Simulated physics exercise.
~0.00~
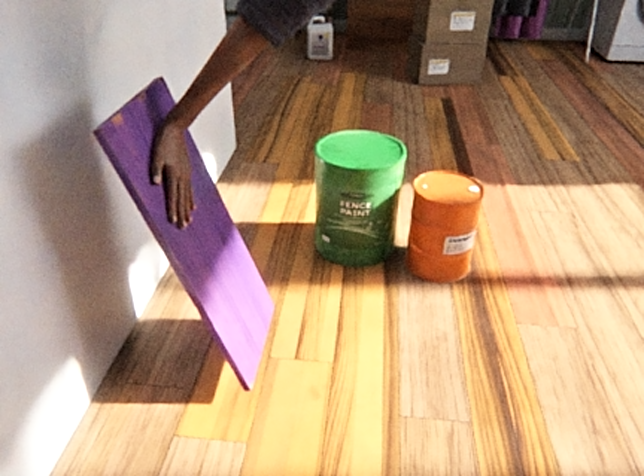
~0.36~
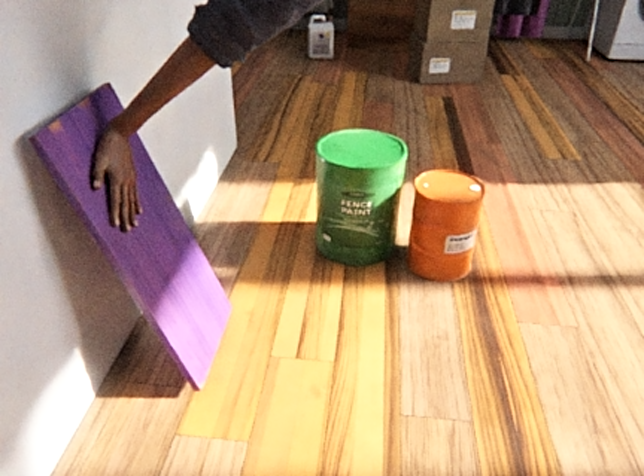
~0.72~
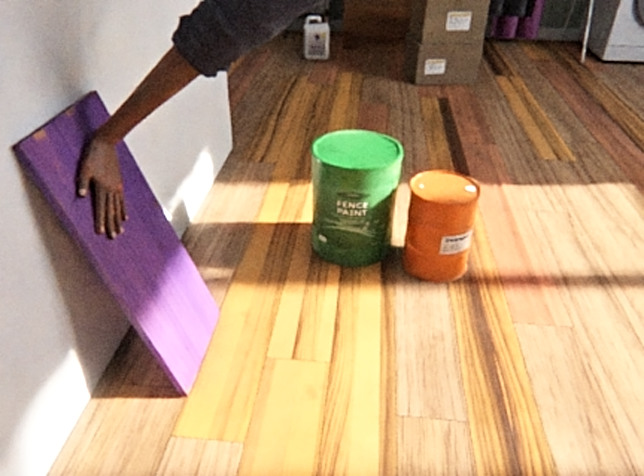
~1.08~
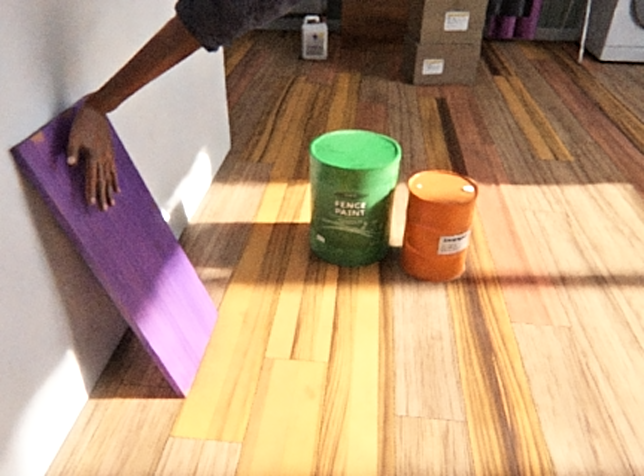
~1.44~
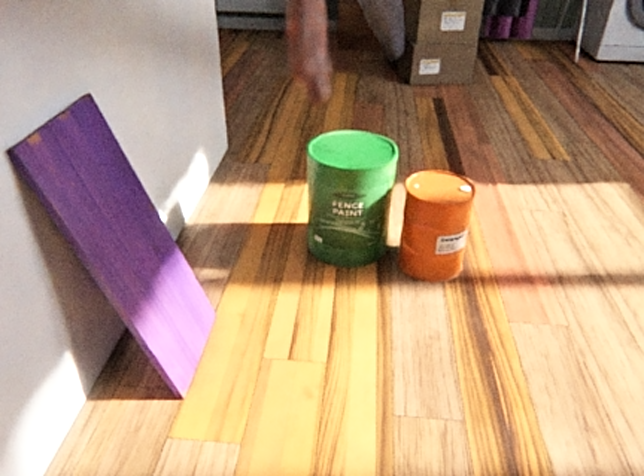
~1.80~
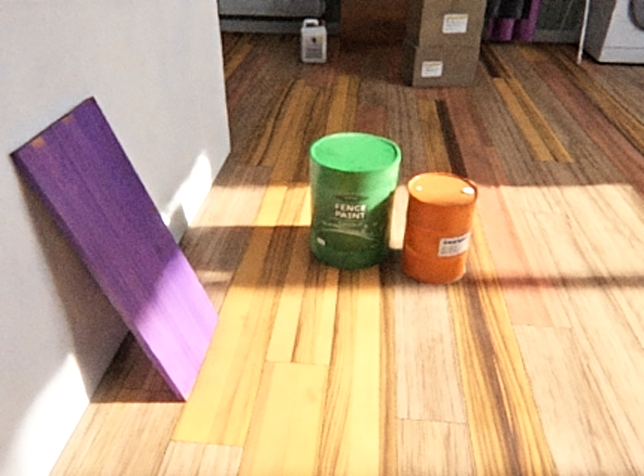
A hand leans a purple board against the wall and withdraws, leaving it propped.
